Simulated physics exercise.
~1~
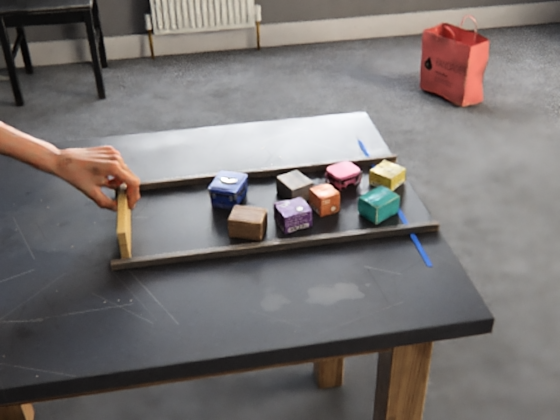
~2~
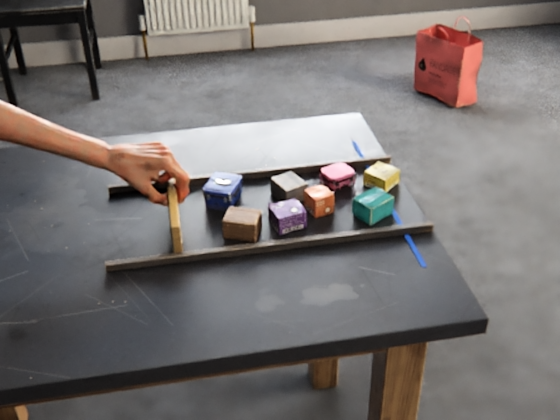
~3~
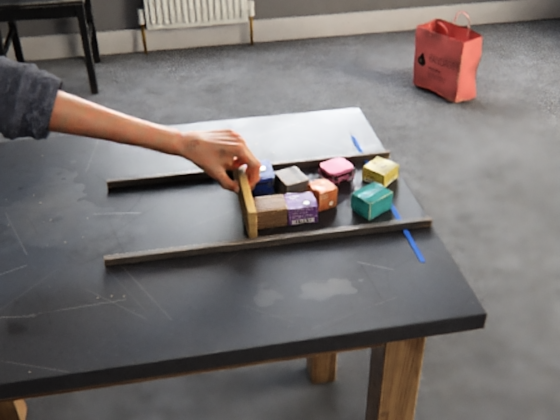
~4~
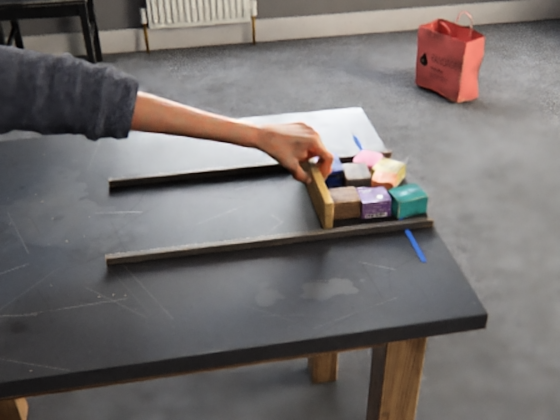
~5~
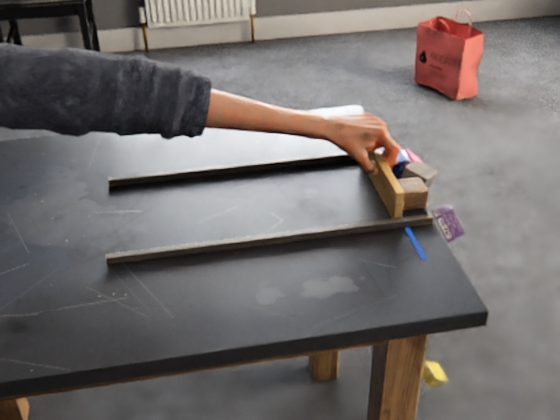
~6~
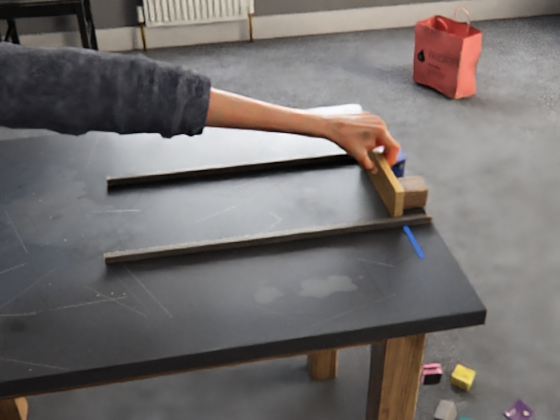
The clip shows a hand sliding an upright wooden board rightward between two rails on a dark table, gathering scattered colourful boxes and pushing them toward the blue tape. Most of them, including the purple, grey and yellow ones, drop to the floor, while the board stops near the table's edge.
